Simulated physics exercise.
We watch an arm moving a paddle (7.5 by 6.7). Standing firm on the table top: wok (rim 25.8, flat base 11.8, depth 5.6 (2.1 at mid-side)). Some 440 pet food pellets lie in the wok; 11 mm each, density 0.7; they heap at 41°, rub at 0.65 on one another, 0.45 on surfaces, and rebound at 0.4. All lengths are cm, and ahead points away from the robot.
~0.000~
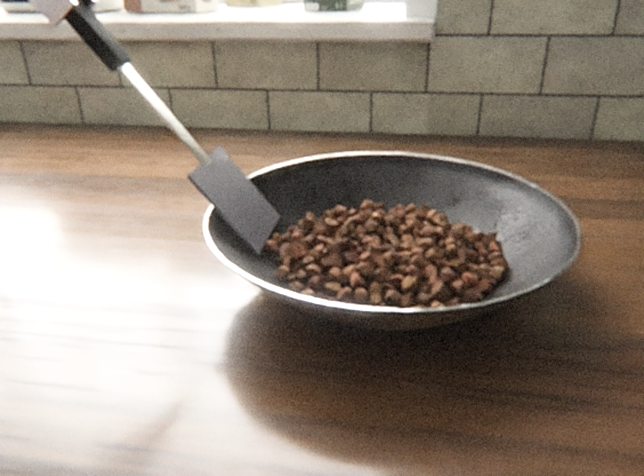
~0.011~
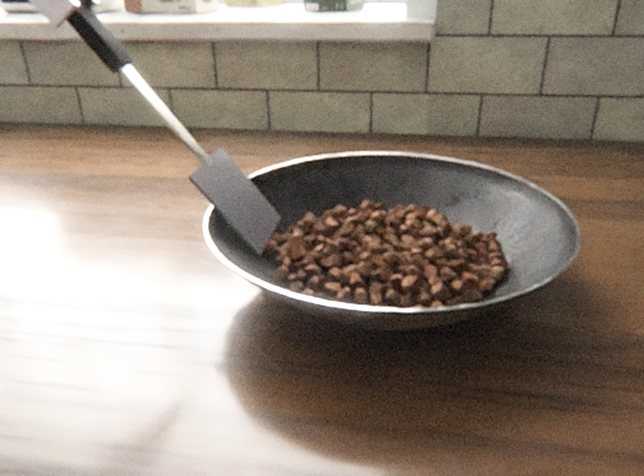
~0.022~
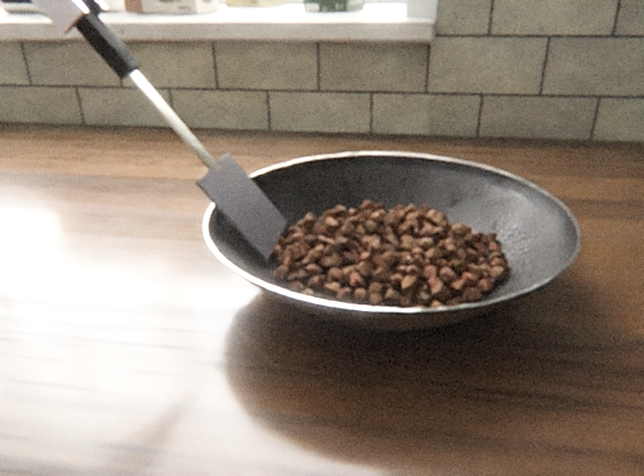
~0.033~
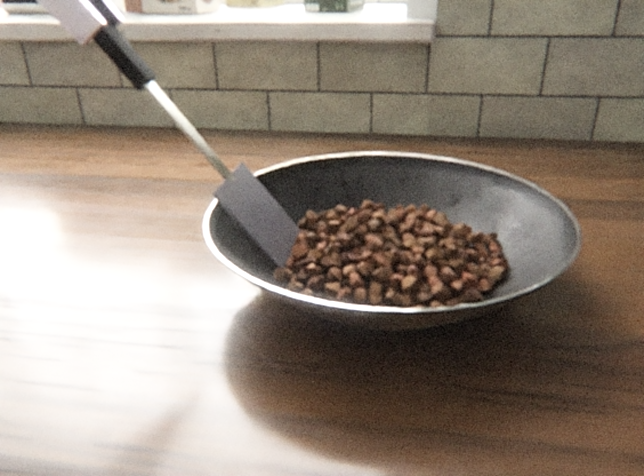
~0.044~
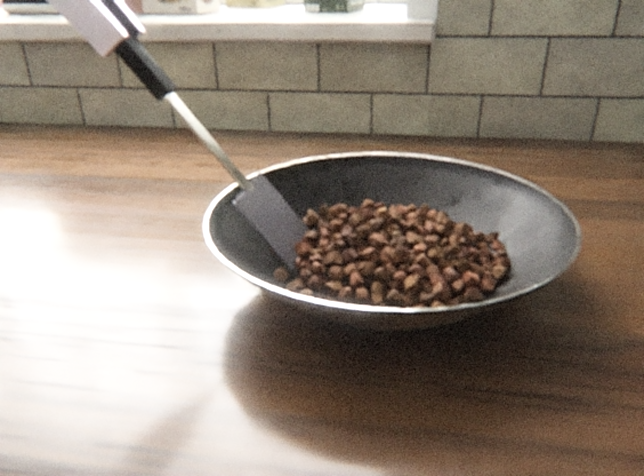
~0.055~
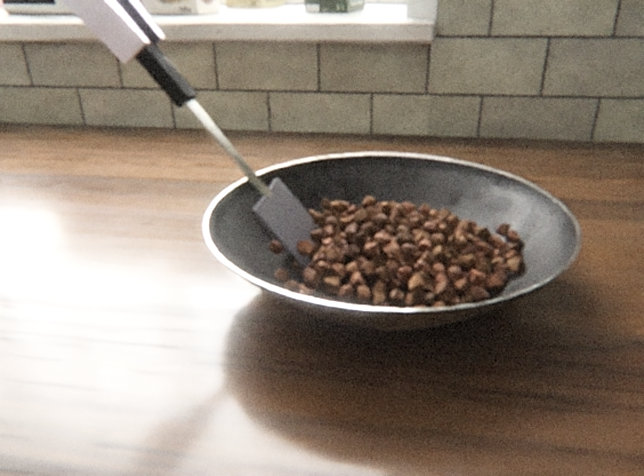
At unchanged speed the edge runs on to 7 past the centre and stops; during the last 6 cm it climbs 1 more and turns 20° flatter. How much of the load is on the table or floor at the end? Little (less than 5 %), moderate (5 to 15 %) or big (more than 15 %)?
A big share, more than 15 %, ends on the table or floor.
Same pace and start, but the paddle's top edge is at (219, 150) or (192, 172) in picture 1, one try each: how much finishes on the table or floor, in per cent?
Some 40 and 20 per cent.
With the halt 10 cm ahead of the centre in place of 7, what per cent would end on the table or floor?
It would be near 45 per cent.
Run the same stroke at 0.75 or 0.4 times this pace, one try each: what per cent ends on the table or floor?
Some 20 and 15 per cent.
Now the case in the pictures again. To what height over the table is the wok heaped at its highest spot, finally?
About 6.5 cm.
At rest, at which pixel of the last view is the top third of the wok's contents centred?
Around (510, 239).
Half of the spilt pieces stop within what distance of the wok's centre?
Some 22 cm.
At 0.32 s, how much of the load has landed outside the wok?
About 15 per cent.
After 0.08 s, sloping 52°, highest piece 6 above the table; 441 in the wok.
After 0.11 s, sloping 46°, highest piece 8 above the table; 439 in the wok, 2 on the blade or in flight.
After 0.32 s, sloping 32°, highest piece 8 above the table; 339 in the wok, 70 on the table or floor, 32 on the blade or in flight.
After 1.37 s, sloping 32°, highest piece 6 above the table; 337 in the wok, 104 on the table or floor.
At rest, 337 in the wok, 104 on the table or floor. That is 24 % on the table or floor.
